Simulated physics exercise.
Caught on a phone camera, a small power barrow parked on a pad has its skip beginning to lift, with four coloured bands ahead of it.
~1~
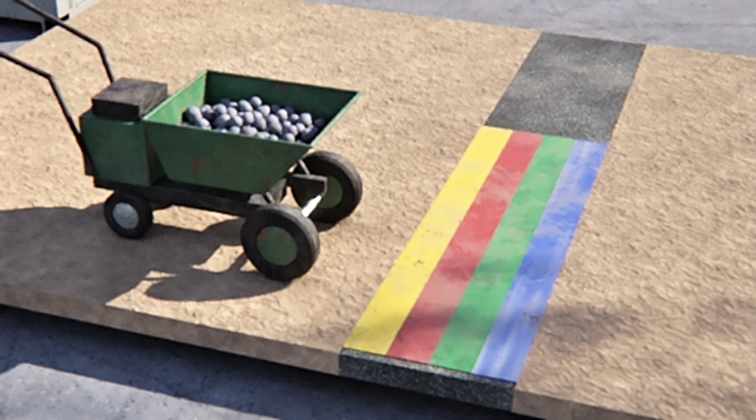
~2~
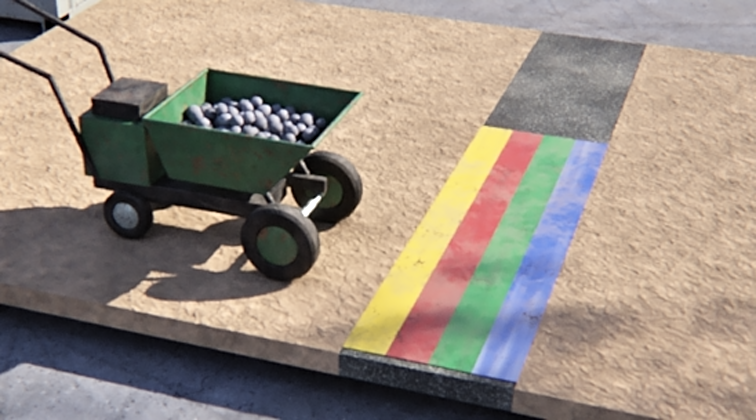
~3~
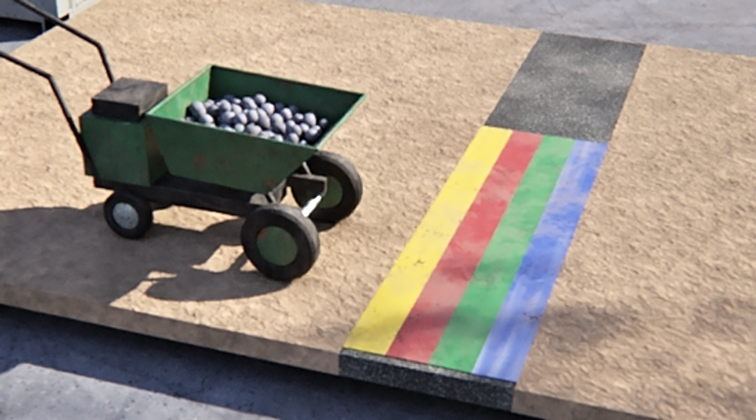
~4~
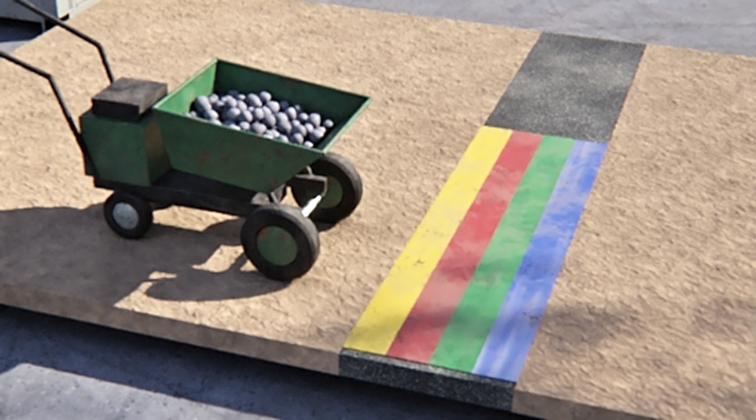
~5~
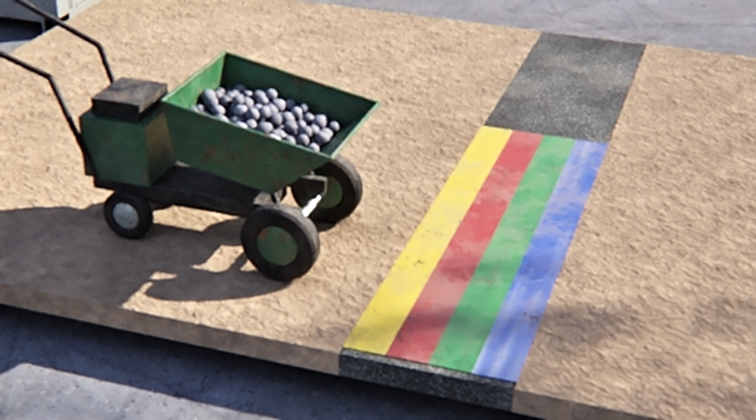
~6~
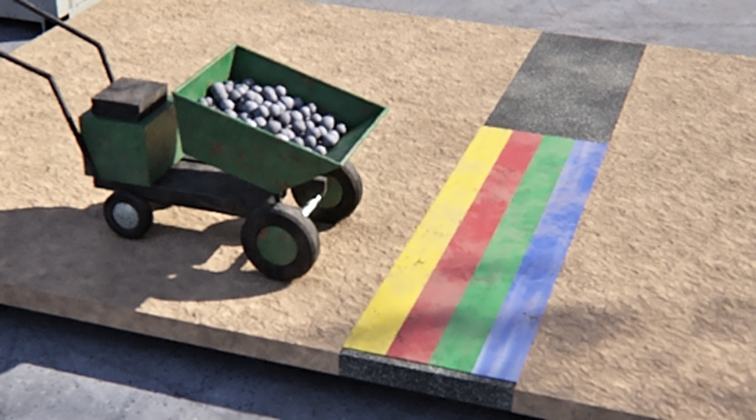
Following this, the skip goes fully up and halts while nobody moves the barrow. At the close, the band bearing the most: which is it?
It is the red band.
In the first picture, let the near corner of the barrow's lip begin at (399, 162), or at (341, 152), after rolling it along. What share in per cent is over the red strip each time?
You'd see around 0 per cent the first time and around 30 per cent the second.
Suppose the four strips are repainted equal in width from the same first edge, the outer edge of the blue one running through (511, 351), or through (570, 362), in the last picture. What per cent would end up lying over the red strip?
About 30 %, then 40 %.
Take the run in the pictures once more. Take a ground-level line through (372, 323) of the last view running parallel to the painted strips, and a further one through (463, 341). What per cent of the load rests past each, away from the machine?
Some 80 and some 20 per cent, respectively.
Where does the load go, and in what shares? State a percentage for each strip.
Yellow strip = 20 %; red strip = 35 %; green strip = 20 %; blue strip = 5 %.
Soon after the last picture, skip tipped steeply; all in the skip.
A little later, skip tipped steeply; nearly all in the skip; a small part over the yellow strip; a small part over the red strip; a stray few over the green strip; a stray few falling.
Later still, skip tipped right over; about a quarter in the skip; about a quarter over the yellow strip; about a third over the red strip; about a quarter over the green strip; a small part over the blue strip; a stray few off the paint.
At rest, skip tipped right over; about a quarter in the skip; about a quarter over the yellow strip; about a third over the red strip; about a quarter over the green strip; a small part over the blue strip; a stray few off the paint.
